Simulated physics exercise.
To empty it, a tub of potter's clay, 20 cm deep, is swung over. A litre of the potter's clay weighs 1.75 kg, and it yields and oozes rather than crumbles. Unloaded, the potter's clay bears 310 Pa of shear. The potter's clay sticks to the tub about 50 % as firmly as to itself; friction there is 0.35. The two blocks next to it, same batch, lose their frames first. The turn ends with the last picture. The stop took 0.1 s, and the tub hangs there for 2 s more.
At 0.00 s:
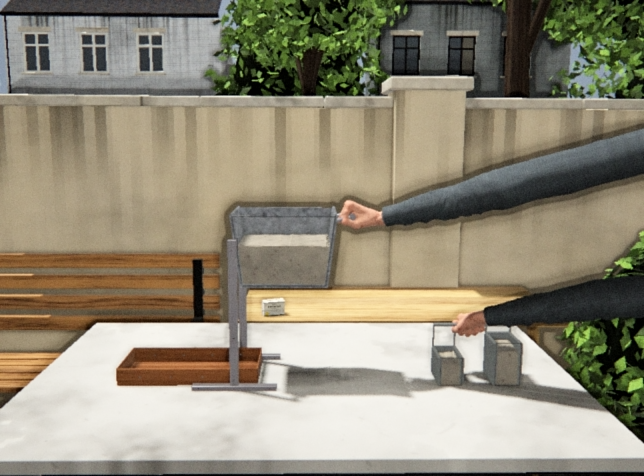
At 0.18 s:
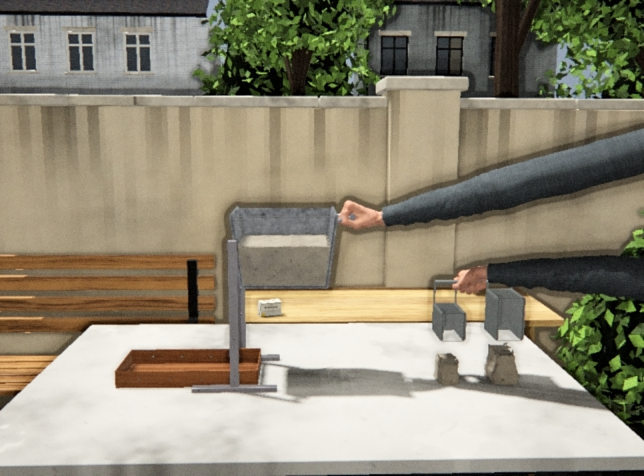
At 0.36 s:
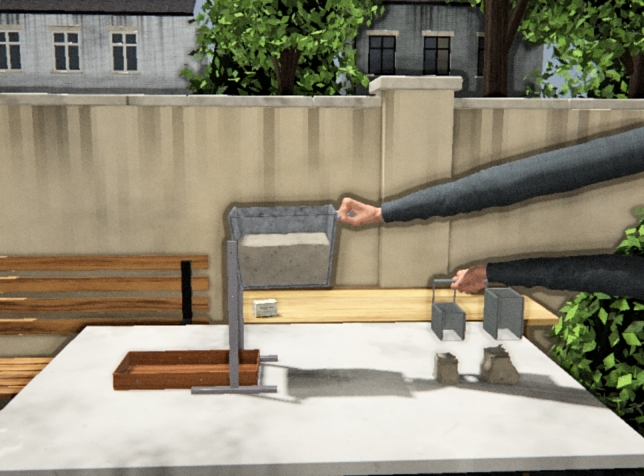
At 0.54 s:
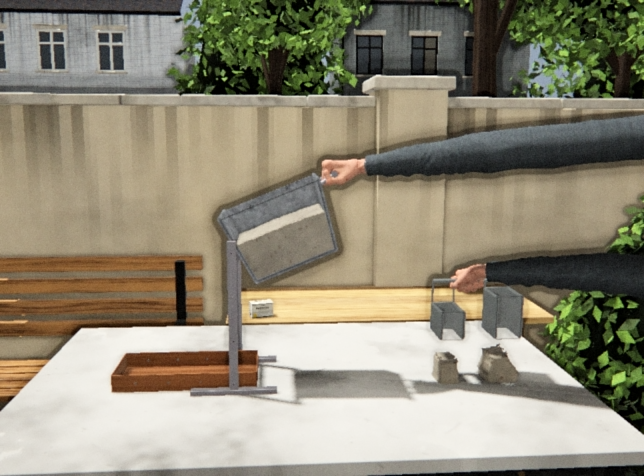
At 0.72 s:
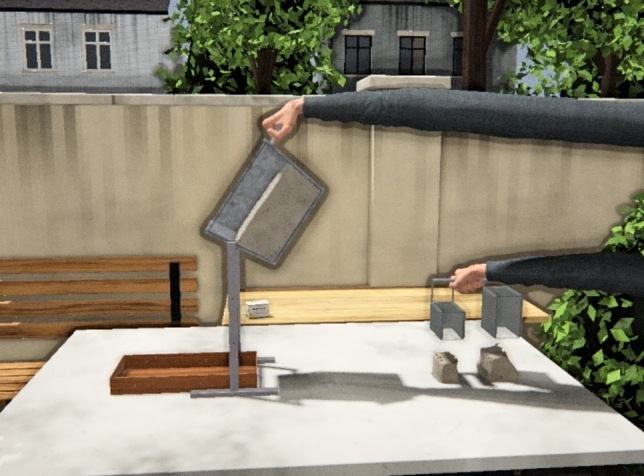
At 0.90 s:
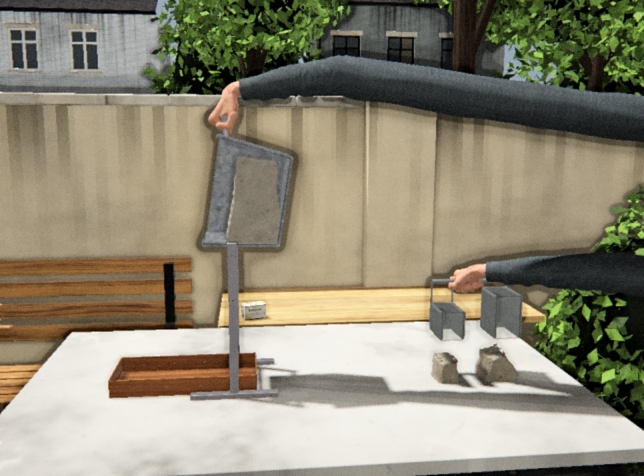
A grey tub of pale clay, hung on a thin metal stand beside a shallow reddish-brown tray, is swung up and leftward by a dark-sleeved hand until nearly upright. Before that, a second hand at right lifts two grey moulds off two small clay blocks, which slump slightly. The white outdoor table, seen from slightly above, stands before a beige wall, benches and trees as the view drifts gently right.
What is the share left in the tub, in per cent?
It comes to some 55 %.
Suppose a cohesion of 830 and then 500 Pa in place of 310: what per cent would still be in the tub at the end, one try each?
In that order: 65 %, 60 %.
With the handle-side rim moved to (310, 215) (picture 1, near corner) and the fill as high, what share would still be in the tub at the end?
In that case some 80 per cent.
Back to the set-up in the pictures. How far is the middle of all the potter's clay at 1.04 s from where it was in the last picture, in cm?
Some 7 cm.
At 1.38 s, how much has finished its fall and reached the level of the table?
About 25 %.
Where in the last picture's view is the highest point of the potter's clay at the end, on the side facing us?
Around (267, 208).
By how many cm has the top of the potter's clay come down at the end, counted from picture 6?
Some 13 cm.
After 1.04 s, the tub is at 81 degrees and holds 96 %.
After 1.21 s, the tub is at 81 degrees and holds 62 %.
After 1.38 s, the tub is at 81 degrees and holds 56 %.
After 1.55 s, the tub is at 81 degrees and holds 55 %.
After 2.90 s, at the end, the tub is at 81 degrees and holds 55 %.
